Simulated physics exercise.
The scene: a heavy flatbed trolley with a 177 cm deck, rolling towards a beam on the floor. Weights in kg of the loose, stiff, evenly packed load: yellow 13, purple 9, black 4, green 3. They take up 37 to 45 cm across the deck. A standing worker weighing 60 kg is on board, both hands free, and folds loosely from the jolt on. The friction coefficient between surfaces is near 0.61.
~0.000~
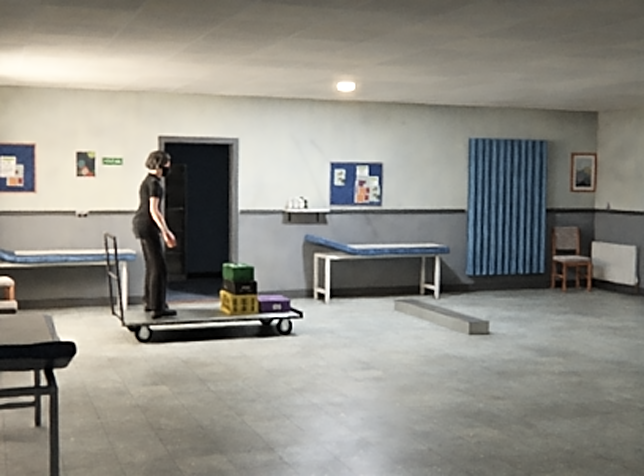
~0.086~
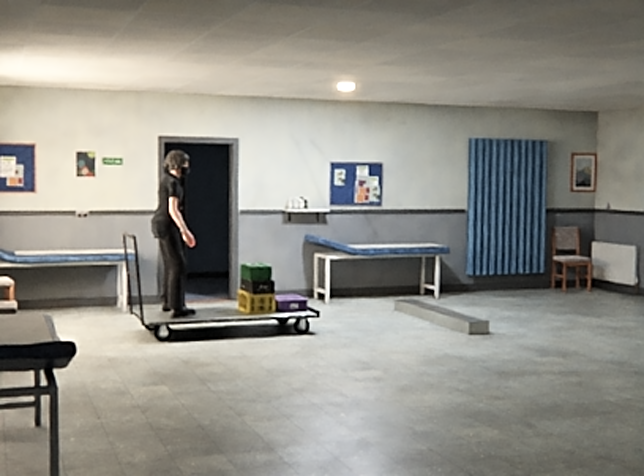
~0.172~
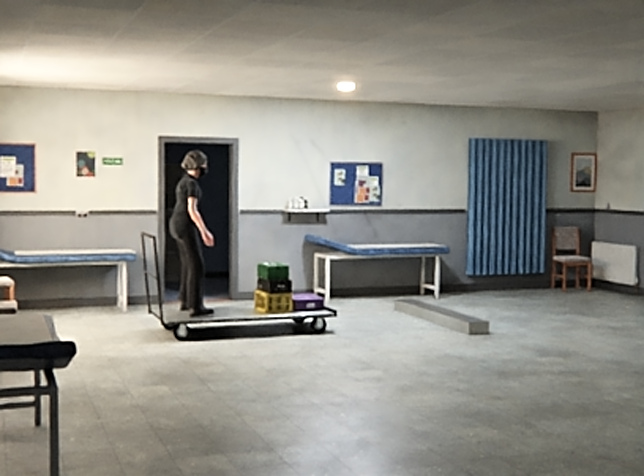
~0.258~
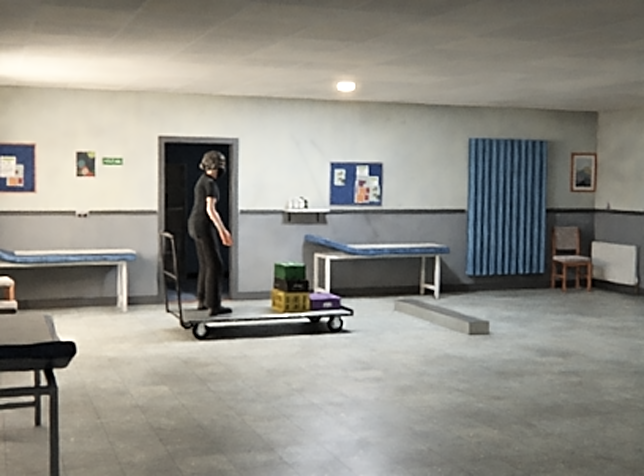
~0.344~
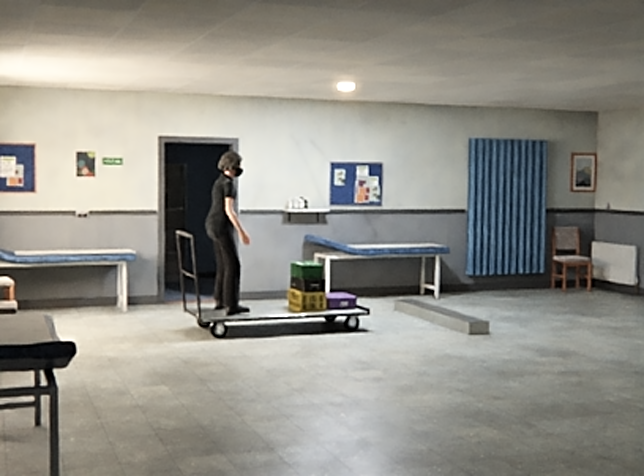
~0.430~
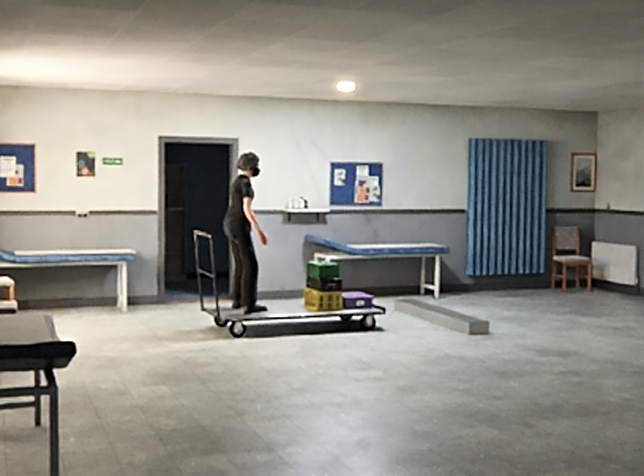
A person in dark clothes stands on a flat trolley in a wide grey-floored room, seen side-on from across the floor by a still camera. Green, yellow and purple crates sit at the deck's right end, with blue-topped couches and a dark doorway behind and a low pale beam to the right. The trolley rolls steadily rightward past the doorway towards the beam, carrying the upright rider, arms hanging free, and the crates.
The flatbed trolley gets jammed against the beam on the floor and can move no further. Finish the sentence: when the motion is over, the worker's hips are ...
Over the deck.
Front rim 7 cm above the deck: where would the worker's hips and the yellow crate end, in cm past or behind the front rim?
So the hips end 40 cm short of the rim, and the yellow one ends 50 cm short of it.
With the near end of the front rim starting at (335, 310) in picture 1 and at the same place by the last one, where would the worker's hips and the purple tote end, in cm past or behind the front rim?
The hips would stop 120 cm behind the front rim, the purple one 20 cm behind it.
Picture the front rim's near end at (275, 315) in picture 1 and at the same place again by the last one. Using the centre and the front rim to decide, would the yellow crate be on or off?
I'd expect yellow to stay in place.
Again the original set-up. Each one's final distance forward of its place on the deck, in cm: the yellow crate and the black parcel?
Approximate forward shift in cm: Yellow near 5, black near 35.
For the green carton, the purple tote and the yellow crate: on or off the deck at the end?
At the finish the green one is lost, the purple one kept, and the yellow one kept.
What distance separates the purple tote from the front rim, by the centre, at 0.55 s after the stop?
Behind the rim, near 20 cm.
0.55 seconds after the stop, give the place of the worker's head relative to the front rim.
The head is roughly 0 cm beyond the front rim.
Impact comes at 0.80 s.
After 1.35 s the worker's hips are 55 cm behind the rim, near (393, 267) in the last picture's view.
After 1.80 s the worker's hips are 31 cm behind the rim, near (412, 272) in the last picture's view.
When all is still (2.6 s), past the rim, green carton; behind it, yellow crate, purple tote, black parcel and the worker's hips.
